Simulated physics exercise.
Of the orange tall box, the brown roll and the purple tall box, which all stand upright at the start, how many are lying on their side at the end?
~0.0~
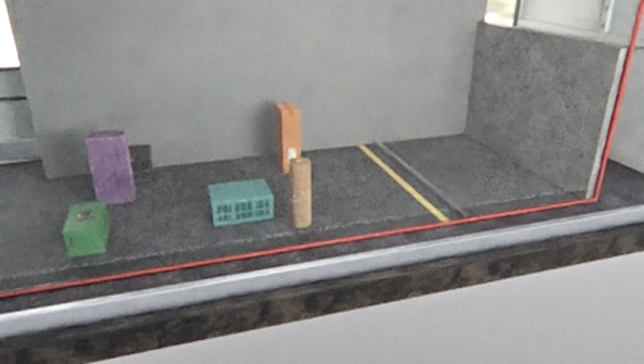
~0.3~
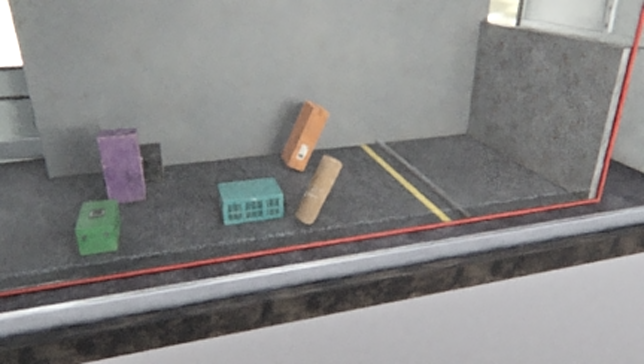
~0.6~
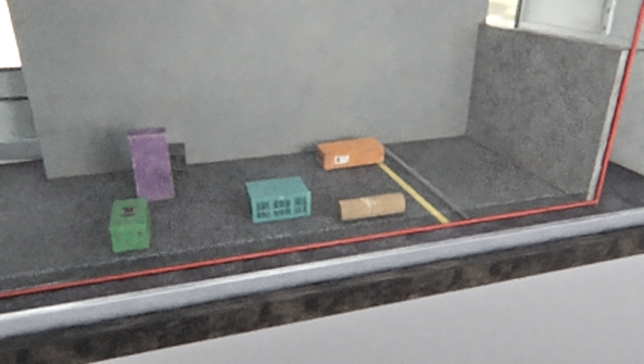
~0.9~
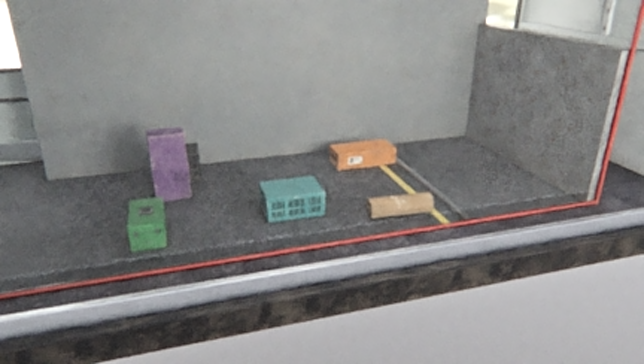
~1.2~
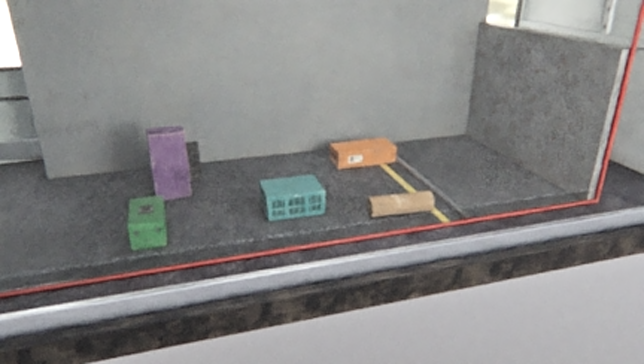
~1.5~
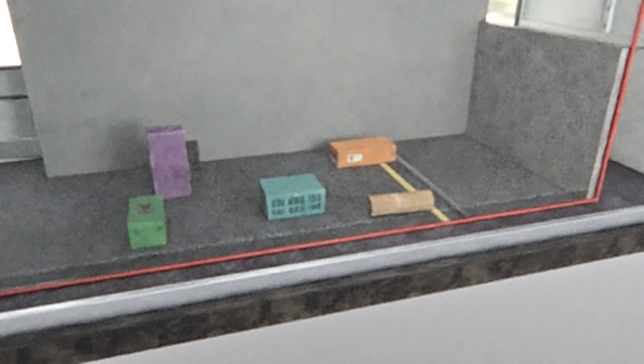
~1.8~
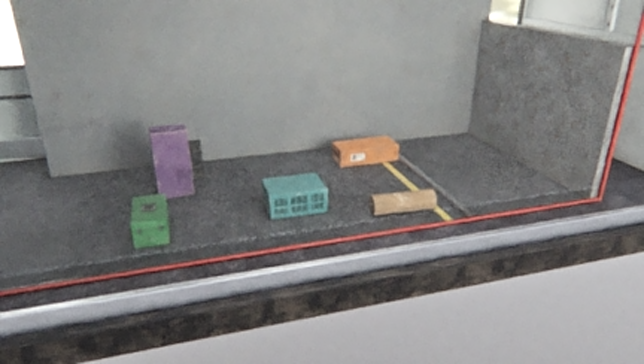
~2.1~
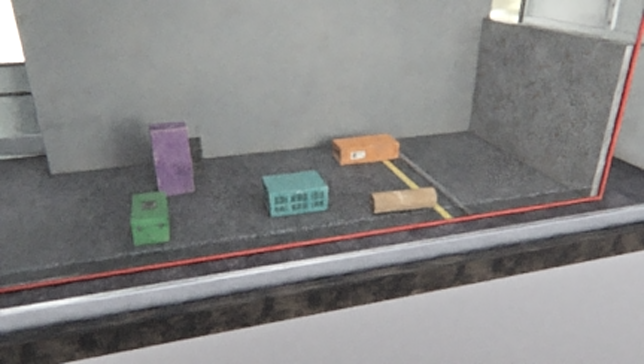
Two of them, the orange tall box and the brown roll, are lying on their side at the end.
